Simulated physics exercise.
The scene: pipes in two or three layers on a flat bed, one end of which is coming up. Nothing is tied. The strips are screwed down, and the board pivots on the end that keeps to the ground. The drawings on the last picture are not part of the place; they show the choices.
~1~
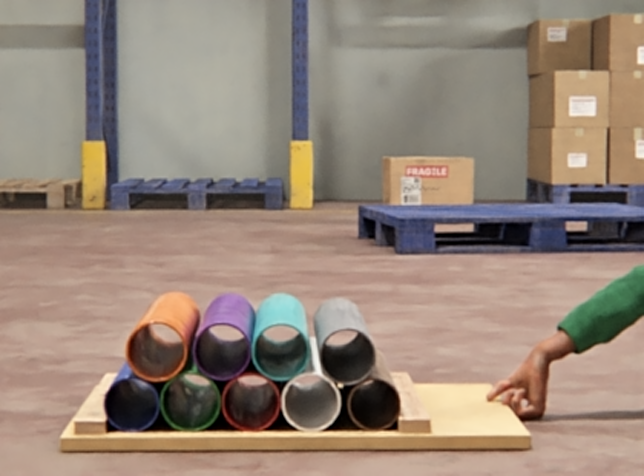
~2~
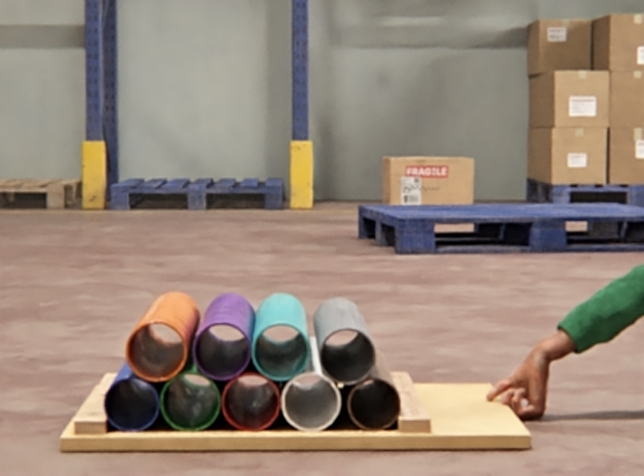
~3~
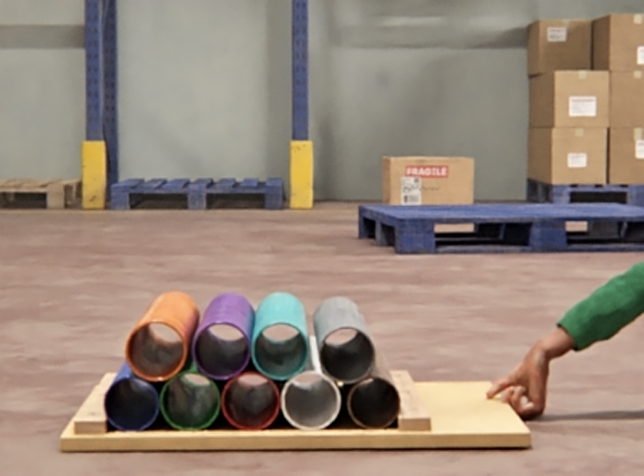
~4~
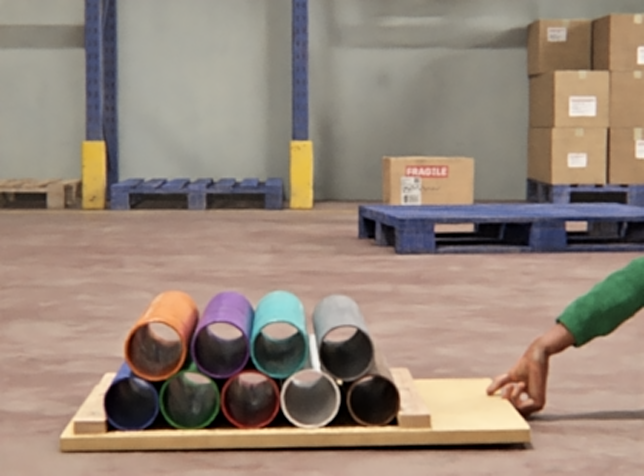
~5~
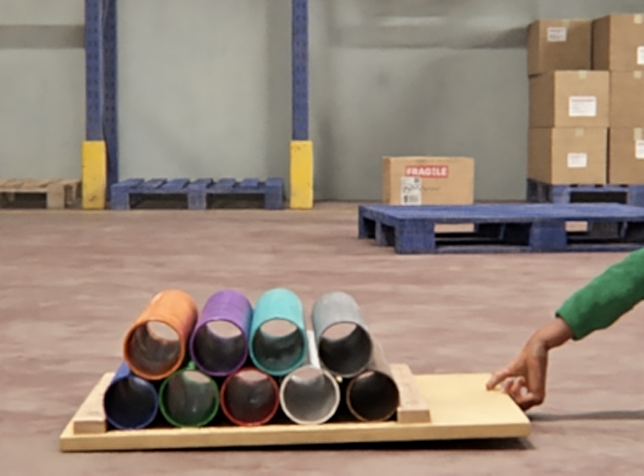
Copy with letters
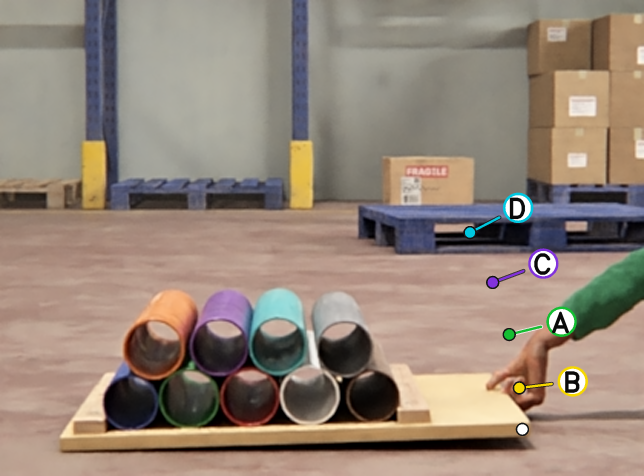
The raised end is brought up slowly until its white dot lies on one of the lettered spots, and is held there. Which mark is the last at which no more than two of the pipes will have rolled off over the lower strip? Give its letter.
D is the limit.
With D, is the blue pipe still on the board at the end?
The blue pipe: Yes.
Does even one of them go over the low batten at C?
At C: No.
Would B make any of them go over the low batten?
No.
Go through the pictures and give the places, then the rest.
In the first frame, red pipe (251, 403); white pipe (311, 402); brown pipe (374, 405).
In the second frame, brown pipe (374, 405); grey pipe (347, 356).
In the third frame, board (295, 407); brown pipe (374, 403); grey pipe (347, 355); blue pipe (131, 404).
In the fourth frame, board (295, 405); blue pipe (131, 403); green pipe (190, 400).
In the fifth frame, board (294, 402); blue pipe (131, 402); green pipe (190, 399).
On the marked copy, A at (509, 335); B at (519, 388); C at (493, 282); D at (470, 232); the white dot at (522, 429).
Taking D. A third of the way, board at 16°.
Two thirds of the way, board at 27°.
When it is over, board at 27°, one over the low batten (orange).
As for the rest, A none over the low batten; B none over the low batten; C none over the low batten.
